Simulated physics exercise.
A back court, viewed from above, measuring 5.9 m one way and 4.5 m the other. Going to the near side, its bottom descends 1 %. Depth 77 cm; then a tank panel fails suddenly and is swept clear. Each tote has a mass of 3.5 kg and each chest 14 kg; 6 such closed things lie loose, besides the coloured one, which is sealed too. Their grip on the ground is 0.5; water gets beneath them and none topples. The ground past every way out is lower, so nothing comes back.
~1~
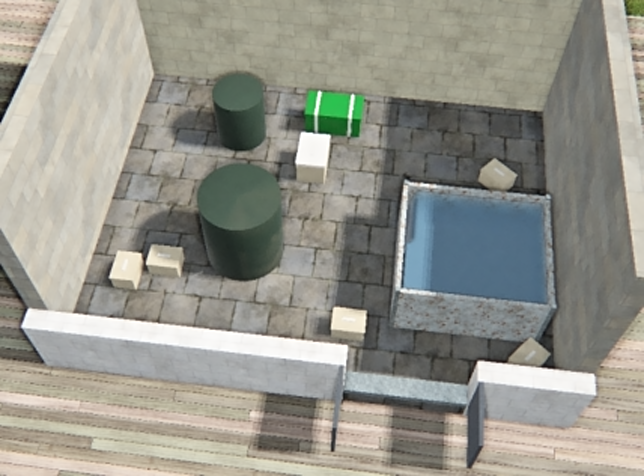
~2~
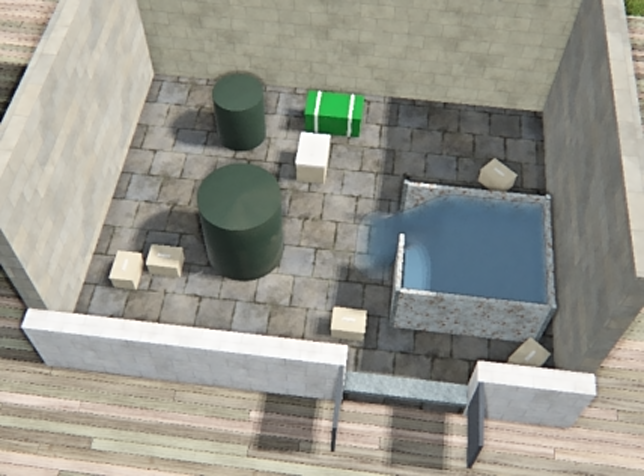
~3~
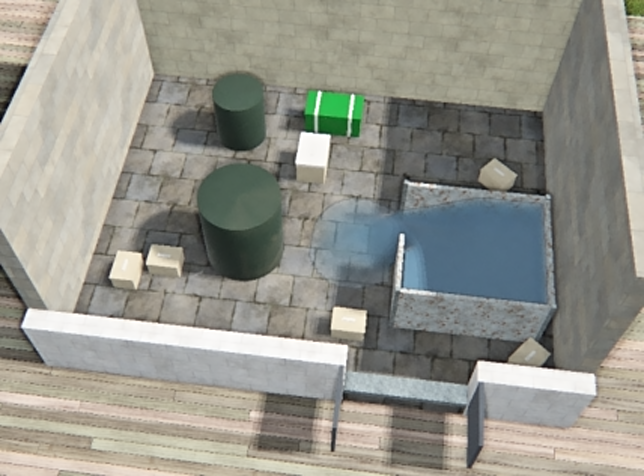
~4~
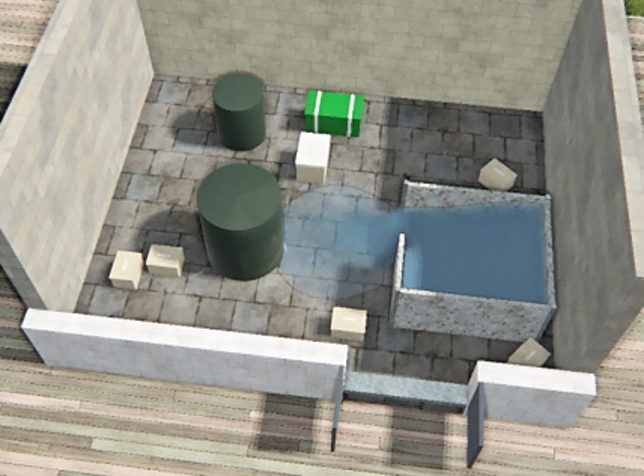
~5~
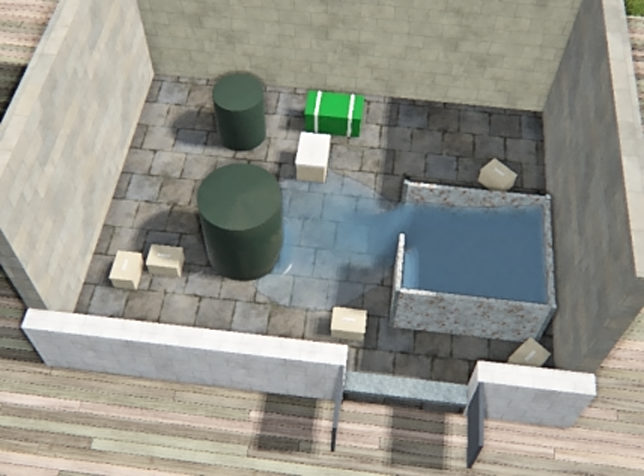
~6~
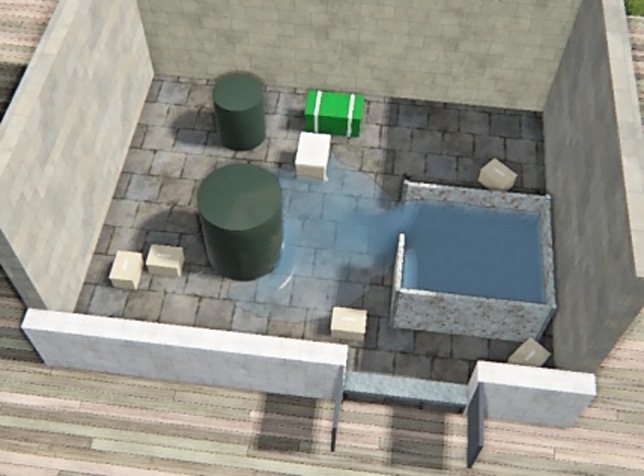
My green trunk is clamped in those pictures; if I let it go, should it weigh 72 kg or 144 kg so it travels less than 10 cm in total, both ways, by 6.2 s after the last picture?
72 kg is enough.
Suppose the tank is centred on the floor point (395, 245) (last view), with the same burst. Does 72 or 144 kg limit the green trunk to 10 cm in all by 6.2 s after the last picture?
In that case the answer is that either mass works.
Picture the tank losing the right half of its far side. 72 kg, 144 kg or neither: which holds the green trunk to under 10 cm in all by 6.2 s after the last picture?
In that case just the heavier mass works.
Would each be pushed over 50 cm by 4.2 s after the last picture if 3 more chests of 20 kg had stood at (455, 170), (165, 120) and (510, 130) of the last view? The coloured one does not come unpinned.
In order: Not as far, then farther, then not as far.
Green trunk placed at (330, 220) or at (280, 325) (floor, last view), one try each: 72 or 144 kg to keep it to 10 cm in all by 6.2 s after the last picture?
No option, then heavy one only.
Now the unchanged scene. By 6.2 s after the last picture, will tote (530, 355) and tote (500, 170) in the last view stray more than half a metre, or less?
One after the other: Does not reach it, then does not reach it.
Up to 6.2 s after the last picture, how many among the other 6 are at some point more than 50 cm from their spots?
Total: 4.
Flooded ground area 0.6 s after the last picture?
About 12.0 m2.
Then, 0.6 s after the last picture the green trunk would be 0 cm from its start with 72 kg and 0 cm from its start with 144 kg; 5 cm of water round it then.
Then, 2.3 s after the last picture the green trunk would be 0 cm from its start with 72 kg and 0 cm from its start with 144 kg; 5 cm of water round it then.
Then, 4.2 s after the last picture the green trunk would be 0 cm from its start with 72 kg and 0 cm from its start with 144 kg; 6 cm of water round it then.
Then, 6.2 s after the last picture the green trunk would be 0 cm from its start with 72 kg and 0 cm from its start with 144 kg; 3 cm of water round it then.
